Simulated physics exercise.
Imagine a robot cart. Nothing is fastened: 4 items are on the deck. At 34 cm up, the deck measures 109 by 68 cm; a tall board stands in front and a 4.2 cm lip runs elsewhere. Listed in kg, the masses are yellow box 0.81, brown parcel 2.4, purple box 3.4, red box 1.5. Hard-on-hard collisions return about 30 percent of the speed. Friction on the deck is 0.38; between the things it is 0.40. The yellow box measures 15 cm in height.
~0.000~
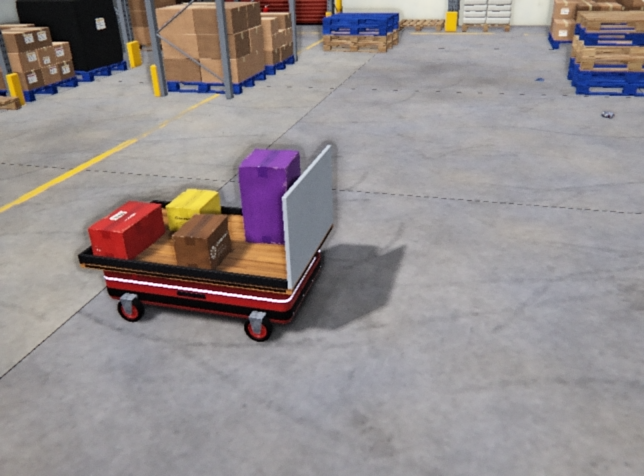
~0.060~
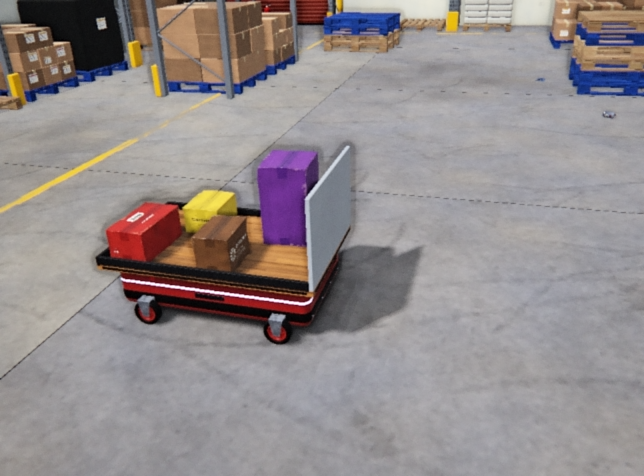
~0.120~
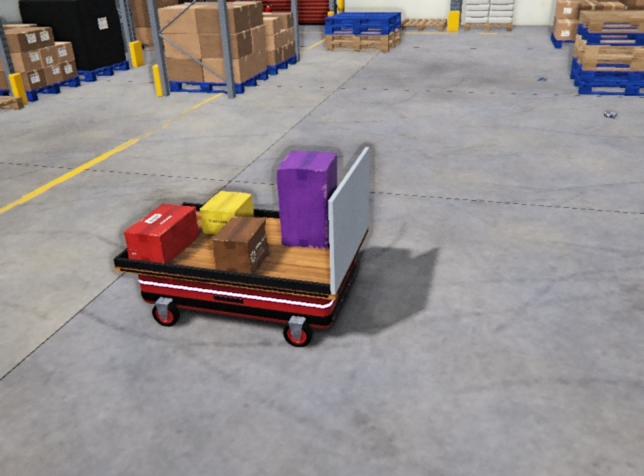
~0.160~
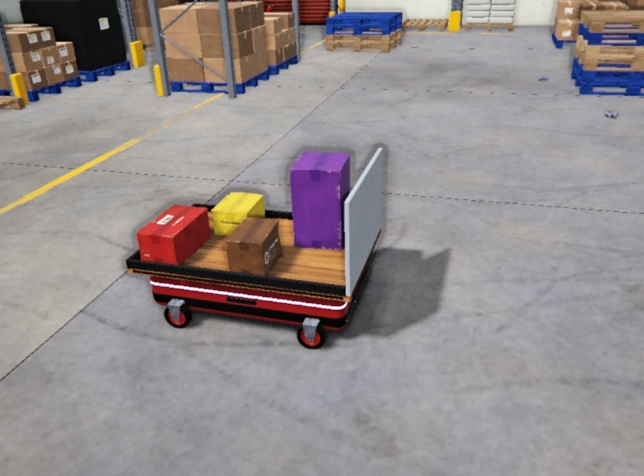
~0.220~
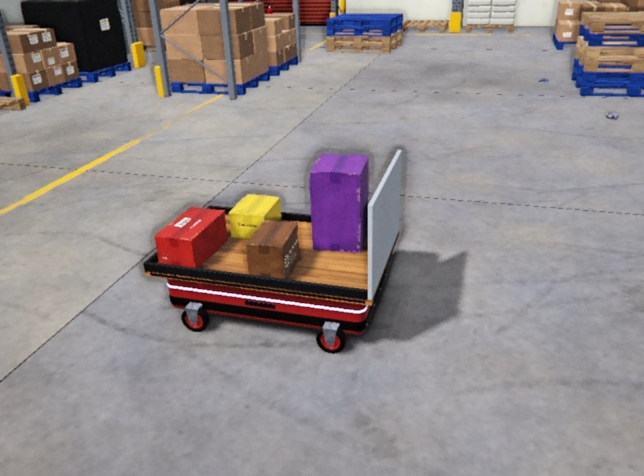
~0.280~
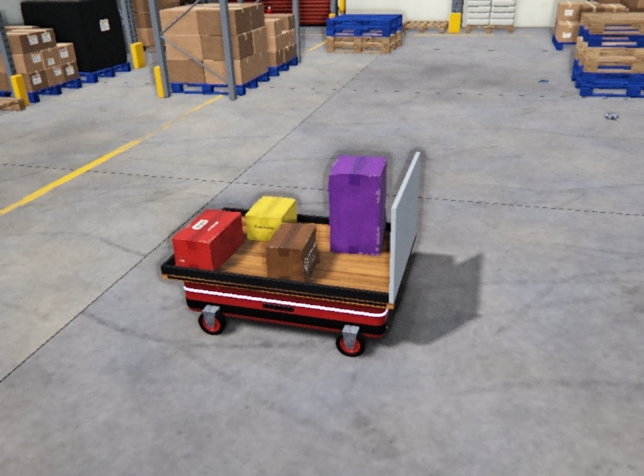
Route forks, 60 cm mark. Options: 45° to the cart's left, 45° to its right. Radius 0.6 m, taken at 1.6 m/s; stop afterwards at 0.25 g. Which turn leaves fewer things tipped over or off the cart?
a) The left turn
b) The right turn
Option a: The left turn.
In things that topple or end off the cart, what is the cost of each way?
Heading left gives 0 while heading right gives 1.
Turning left. At 0.58 s, cart has run 93 cm, turned 17°; yellow box slid 2 cm near (351, 222); purple box slid 15 cm.
After 0.78 s, cart has run 125 cm, turned 43°; yellow box slid 5 cm near (391, 212); purple box leaning 6°; red box slid 2 cm.
After 1.08 s, cart has run 167 cm, turned 45°; yellow box slid 5 cm near (449, 196); brown parcel slid 3 cm near (528, 202); purple box slid 26 cm.
At rest (2.0 s), not toppled but over 10 cm from the start, purple box; the other 3 in place, give or take 10 cm. Seen from the same camera at the end, yellow box near (479, 188), brown parcel near (557, 193).
Turning right instead, purple box tipped over or off the cart, 1 of 4 in all.
